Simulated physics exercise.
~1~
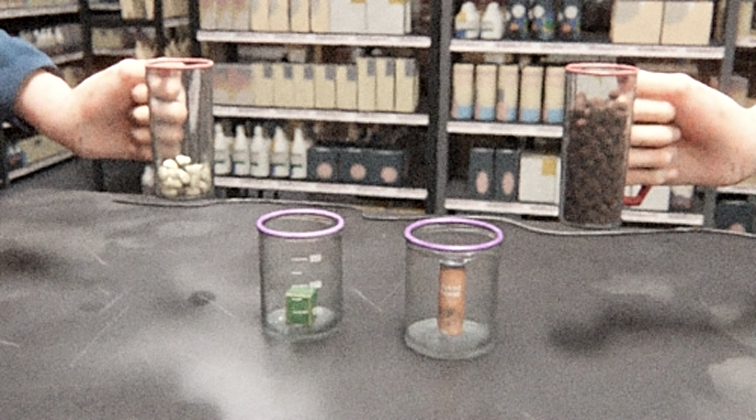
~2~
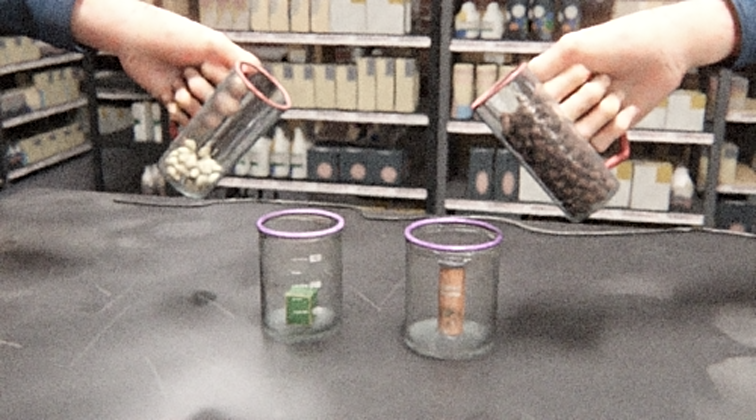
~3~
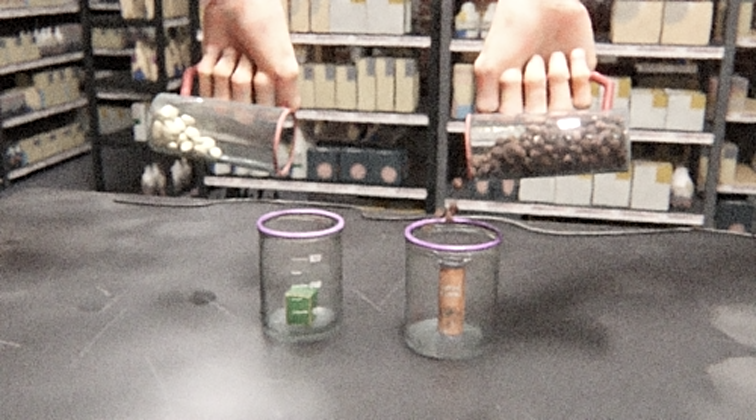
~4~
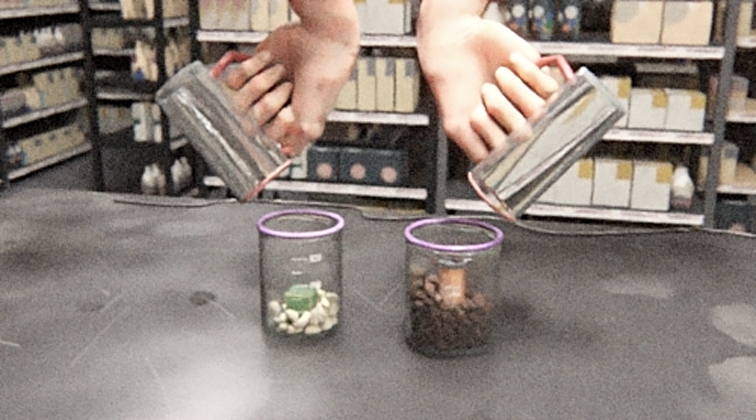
At first, two hands hold clear cups upright above a dark table, the left one holding pale pebble-like pieces and the right one filled with dark brown pieces. Below stand two clear containers with purple rims, a small green block in the left and an upright orange-brown cylinder in the right. The hands tilt the cups inward, then lay them on their sides, and a few dark pieces begin to fall on the right. Both cups then tip upside down and empty. Finally, a shallow pale pile and a deeper dark pile surround the objects, which both still show.
